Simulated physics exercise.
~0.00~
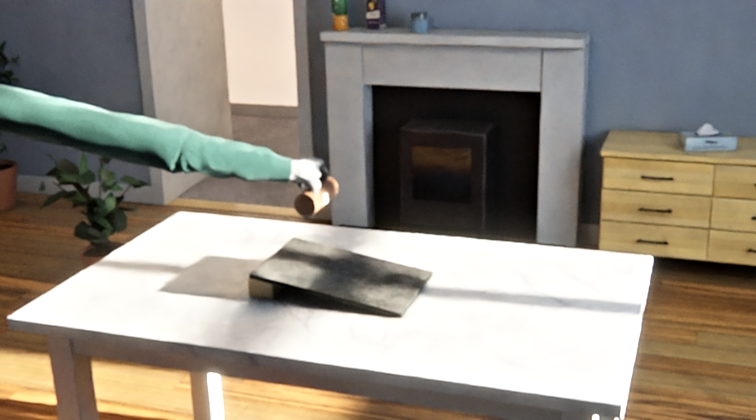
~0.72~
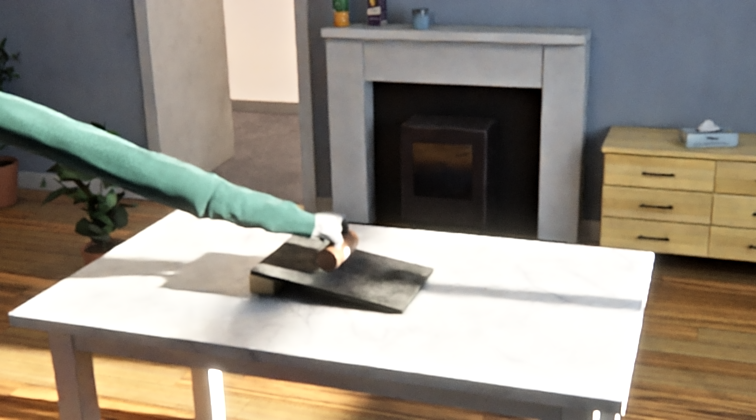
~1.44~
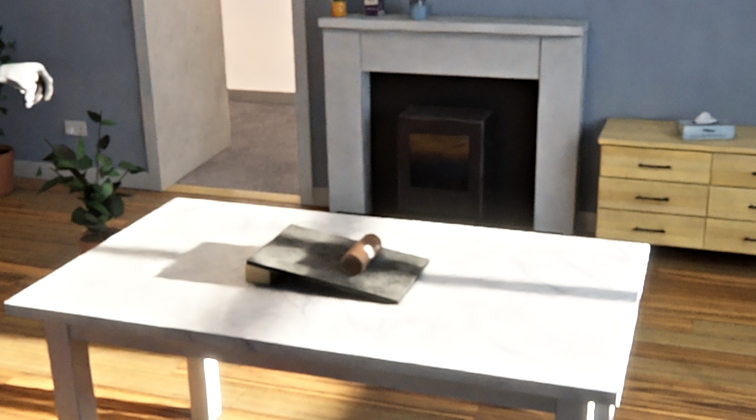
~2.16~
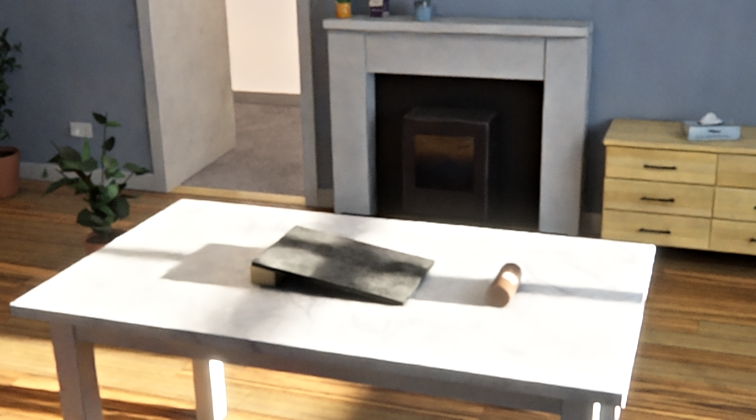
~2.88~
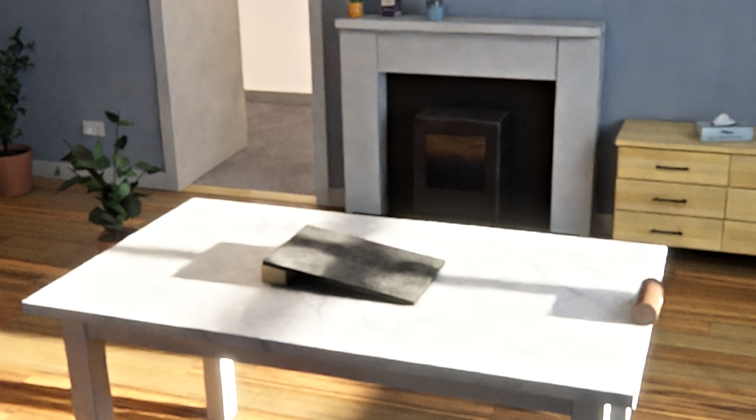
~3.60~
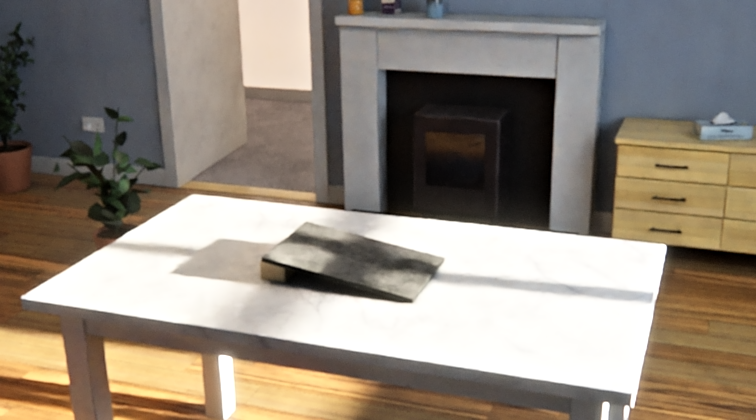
A brown jar released by a hand rolls down the board, crosses the table and disappears.
